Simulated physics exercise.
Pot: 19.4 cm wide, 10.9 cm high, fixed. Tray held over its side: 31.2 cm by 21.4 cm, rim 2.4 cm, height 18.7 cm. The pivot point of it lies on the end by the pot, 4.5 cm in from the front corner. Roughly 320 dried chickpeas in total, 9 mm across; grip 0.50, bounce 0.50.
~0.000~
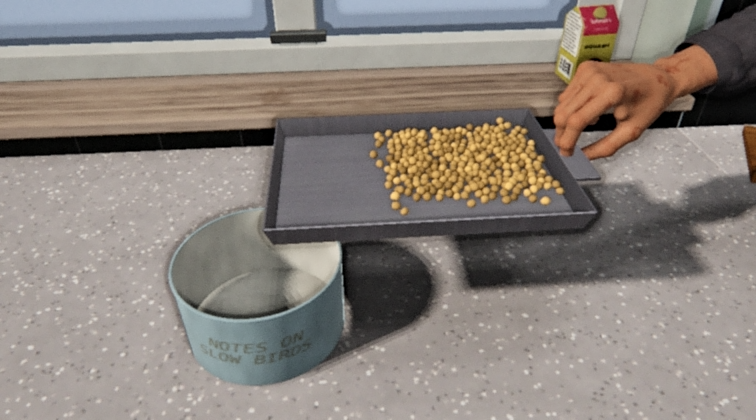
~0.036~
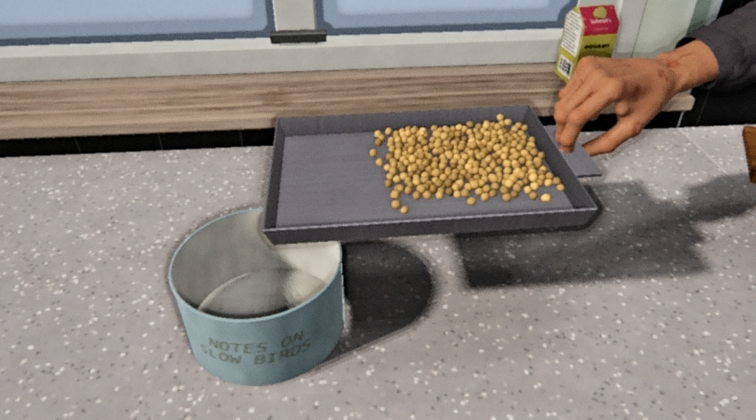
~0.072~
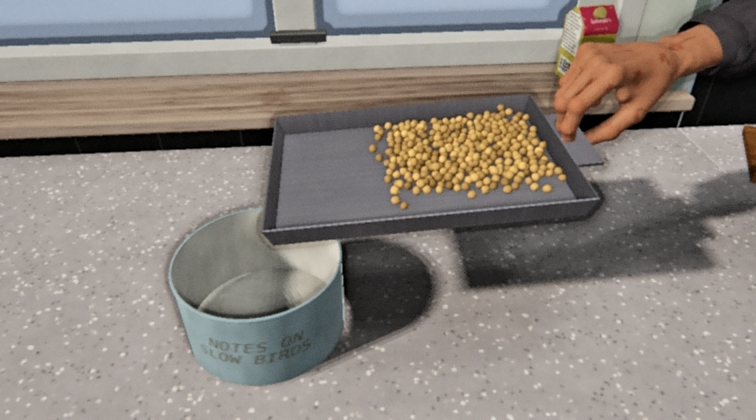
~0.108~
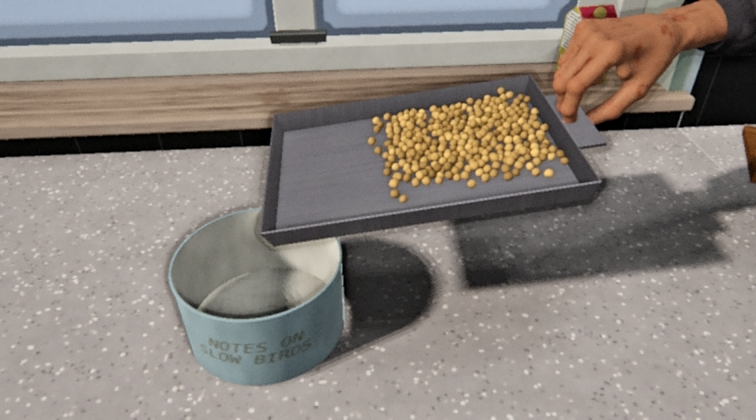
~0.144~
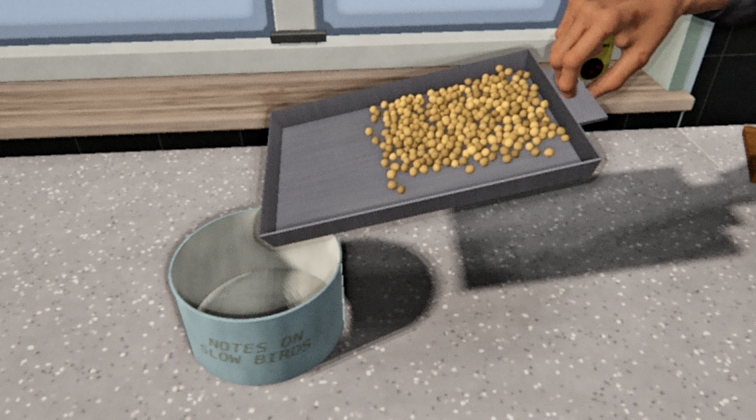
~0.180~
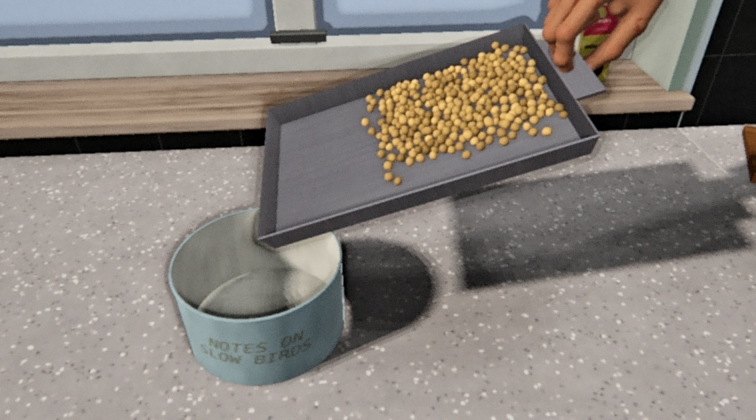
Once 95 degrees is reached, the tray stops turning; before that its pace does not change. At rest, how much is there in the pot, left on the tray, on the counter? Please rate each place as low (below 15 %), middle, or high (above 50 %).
Pot: High, tray: Low, counter: Middle.
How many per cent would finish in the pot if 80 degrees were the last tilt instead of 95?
The pot would get around 60 per cent.
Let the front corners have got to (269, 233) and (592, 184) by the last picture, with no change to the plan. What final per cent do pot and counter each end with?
Final per cent - pot 45, counter 55.
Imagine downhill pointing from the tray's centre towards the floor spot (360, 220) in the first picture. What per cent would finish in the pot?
Roughly 25 % of the pieces.
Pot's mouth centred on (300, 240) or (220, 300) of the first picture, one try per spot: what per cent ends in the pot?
About 5 percent the first time and about 95 percent the second.
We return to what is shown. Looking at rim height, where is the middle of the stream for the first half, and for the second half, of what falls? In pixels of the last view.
First near (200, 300), then at (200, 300).
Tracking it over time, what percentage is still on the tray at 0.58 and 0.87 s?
Earlier moment 95, later moment 0.
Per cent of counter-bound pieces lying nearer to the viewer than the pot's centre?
Near 90 in a hundred.
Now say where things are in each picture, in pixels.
Tray tilt 0 degrees, front corners at (271, 225) and (588, 208); middle of the pieces at (465, 160); pot at (257, 258), in the first picture.
Tray tilt 1 degrees, front corners at (270, 226) and (588, 205); middle of the pieces at (465, 157), in the second picture.
Tray tilt 3 degrees, front corners at (269, 226) and (590, 195), lowest corner left front; middle of the pieces at (465, 150), in the third picture.
Tray tilt 8 degrees, front corners at (268, 228) and (591, 178), lowest corner left front; middle of the pieces at (465, 137), in the fourth picture.
Tray tilt 13 degrees, front corners at (266, 230) and (591, 156), lowest corner left front; middle of the pieces at (463, 121), in the fifth picture.
Tray tilt 19 degrees, front corners at (264, 232) and (589, 133), lowest corner left front; middle of the pieces at (459, 104); pot at (257, 258). The tray's pace is about 160 degrees a second, in the sixth picture.
Then, at 0.42 s, tilt 57 degrees; the tray holds 100 %, the pot 0 %.
After 0.58 s, tilt 82 degrees; the tray holds 95 %, the pot 0 %.
After 0.87 s, tilt 95 degrees; the tray holds 0 %, the pot 60 %.
In the end, at 1.6 s, pot 65 %, tray 0 %, counter 35 %.
